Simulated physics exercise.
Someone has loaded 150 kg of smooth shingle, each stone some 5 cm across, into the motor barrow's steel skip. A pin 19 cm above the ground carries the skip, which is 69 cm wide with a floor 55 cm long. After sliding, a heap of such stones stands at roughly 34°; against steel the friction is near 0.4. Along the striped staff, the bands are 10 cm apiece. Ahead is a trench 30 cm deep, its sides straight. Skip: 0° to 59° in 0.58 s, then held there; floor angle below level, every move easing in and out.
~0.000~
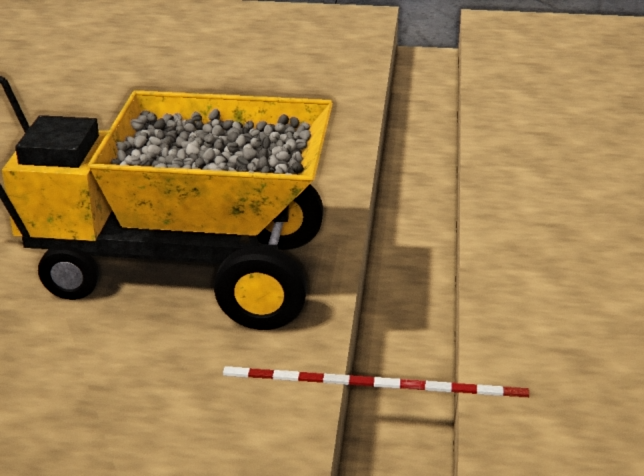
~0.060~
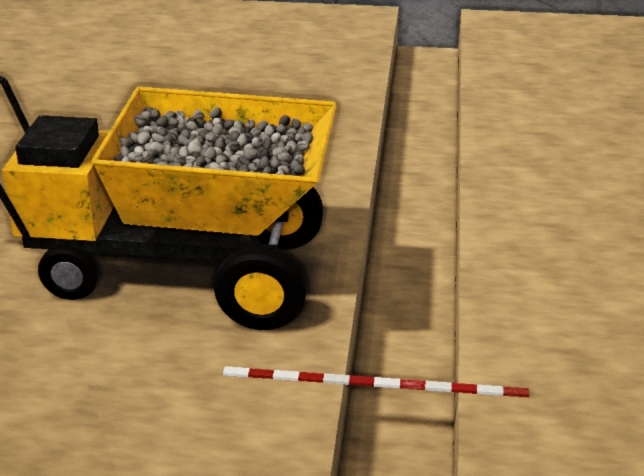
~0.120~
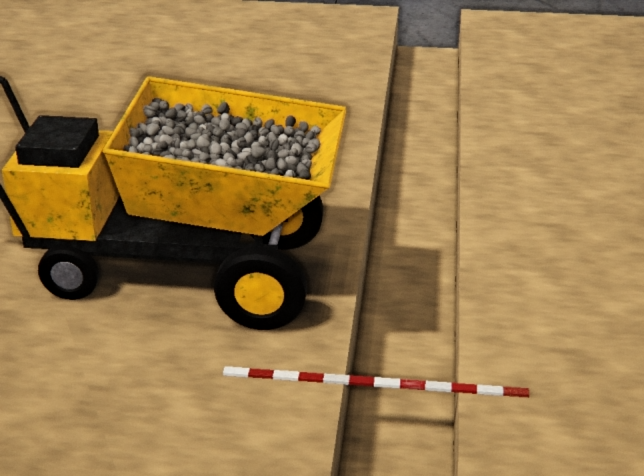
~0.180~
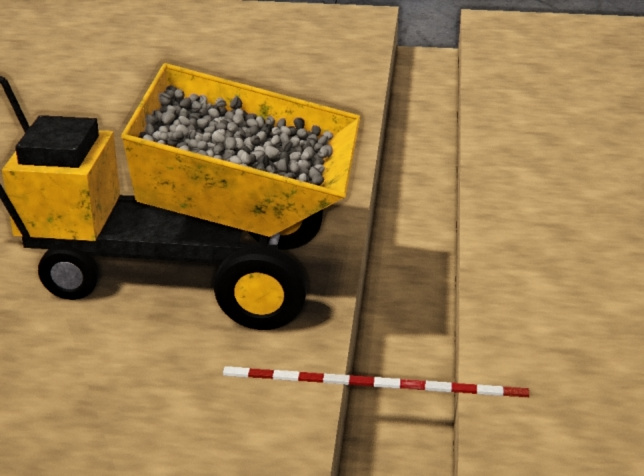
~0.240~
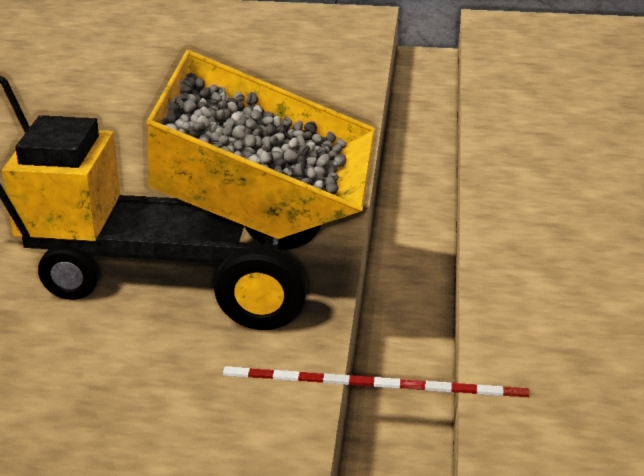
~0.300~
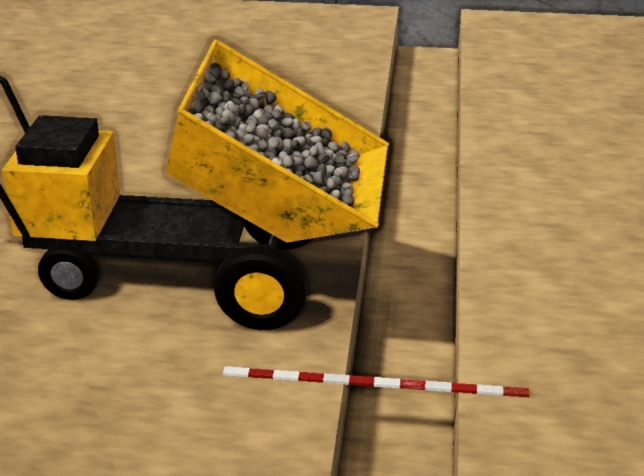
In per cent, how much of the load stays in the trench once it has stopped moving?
I would say about 45 per cent.
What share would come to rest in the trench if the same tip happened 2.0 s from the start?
Roughly 65 per cent.
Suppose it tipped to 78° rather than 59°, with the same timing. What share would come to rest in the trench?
It would be near 55 per cent.
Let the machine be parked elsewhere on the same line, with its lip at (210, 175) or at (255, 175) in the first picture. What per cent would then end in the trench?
Roughly 70 in a hundred, then 80 in a hundred.
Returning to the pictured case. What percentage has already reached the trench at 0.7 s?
At that moment: Approx. 10 %.
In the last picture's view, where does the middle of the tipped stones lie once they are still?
Roughly at (455, 295).
After 0.4 s the floor is at 49°; 100 % in the skip; the foremost stones are at (378, 221).
After 0.7 s the floor is at 59°; 91 % in the skip, 9 % in the trench; the foremost stones are at (465, 271).
After 1.0 s the floor is at 59°; 40 % in the skip, 19 % in the trench, 40 % past the trench; the foremost stones are at (619, 318).
After 3.0 s the floor is at 59°; 12 % in the skip, 45 % in the trench, 43 % past the trench; the foremost stones are past the picture's edge.
